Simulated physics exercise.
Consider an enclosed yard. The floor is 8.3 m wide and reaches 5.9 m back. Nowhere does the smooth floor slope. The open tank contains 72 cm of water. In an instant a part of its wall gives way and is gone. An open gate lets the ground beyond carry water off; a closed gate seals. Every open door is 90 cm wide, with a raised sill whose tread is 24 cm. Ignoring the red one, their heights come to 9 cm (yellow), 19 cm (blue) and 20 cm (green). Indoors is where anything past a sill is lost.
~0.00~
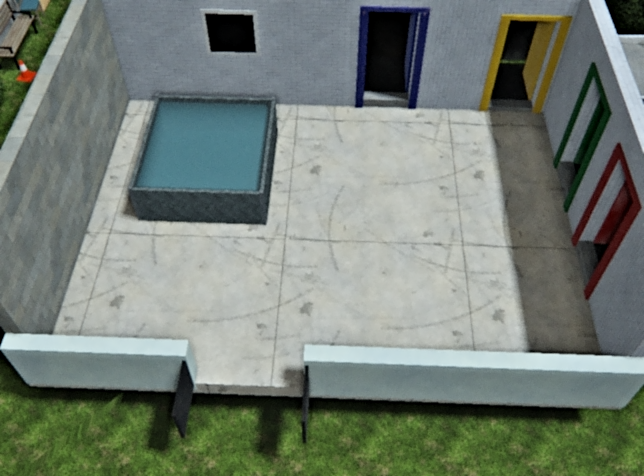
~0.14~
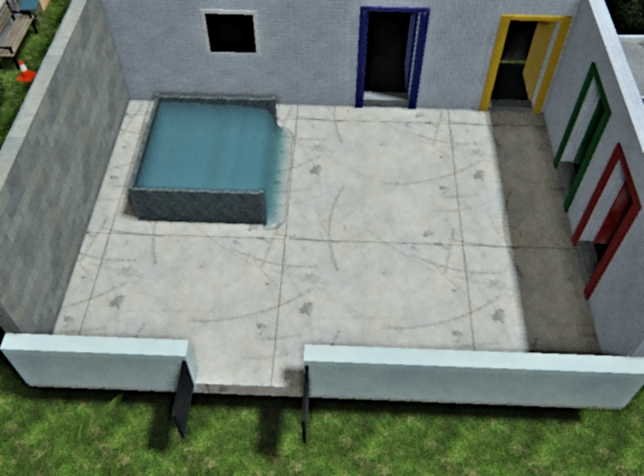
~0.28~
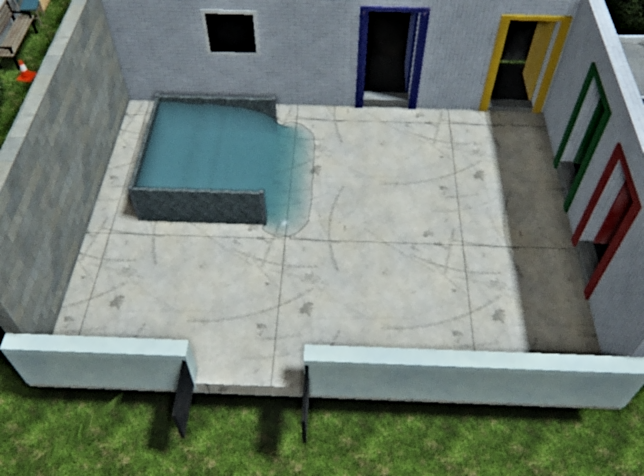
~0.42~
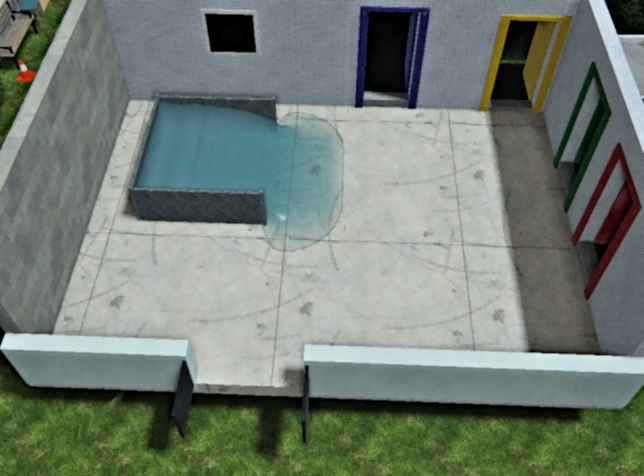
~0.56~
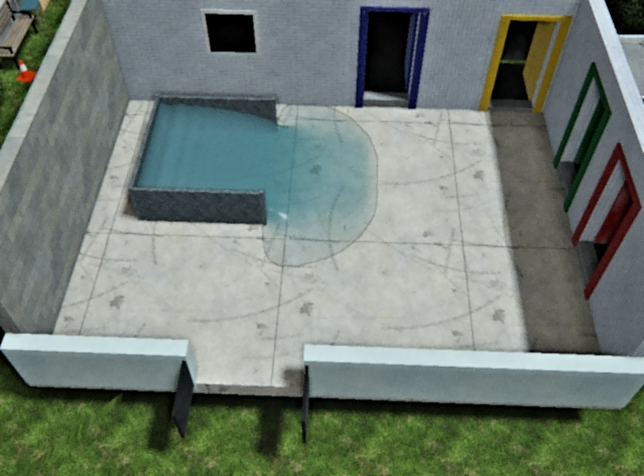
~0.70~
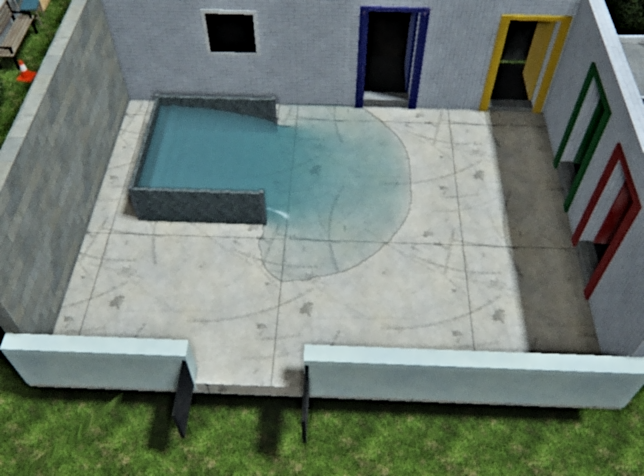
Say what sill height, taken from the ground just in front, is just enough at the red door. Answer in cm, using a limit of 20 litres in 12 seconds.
I would put it at 18 cm.
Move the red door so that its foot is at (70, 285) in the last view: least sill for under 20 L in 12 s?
Roughly 9.0 cm, give or take.
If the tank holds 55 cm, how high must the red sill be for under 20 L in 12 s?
Roughly 13.0 centimetres would do it.
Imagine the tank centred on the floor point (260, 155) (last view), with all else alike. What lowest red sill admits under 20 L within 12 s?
Then roughly 15 cm.
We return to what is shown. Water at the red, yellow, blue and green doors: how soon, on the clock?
Red = 1.8 s, yellow = 1.6 s, blue = 0.8 s, green = 1.4 s.
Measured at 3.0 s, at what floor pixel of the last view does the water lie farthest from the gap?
Lab note: Front tip approx. at (608, 384).
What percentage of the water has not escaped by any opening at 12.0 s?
Some 88 %.
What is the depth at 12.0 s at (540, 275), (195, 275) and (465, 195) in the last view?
That's 6, 5 and 6 cm, in the order given.
After 1.4 s water covers 45 % of the floor, deepest (28 cm) near (281, 196); it has not reached the red door.
After 3.0 s water covers 60 % of the floor, deepest (40 cm) near (544, 116); 23 cm at the red door, 11 litres in over its 17 cm sill.
After 12.0 s water covers 100 % of the floor, deepest (15 cm) near (156, 105); 6 cm at the red door, 25 litres in over its 17 cm sill.
At the red door as built, the water arrived by 1.9 s and peaked near 24 cm at 2.8 s.
Run again over the same 12 s with other heights there, 28 litres in over 16.5 cm, 11 litres over 19.5 cm. The limit of 20 litres is kept from about 18 cm up.
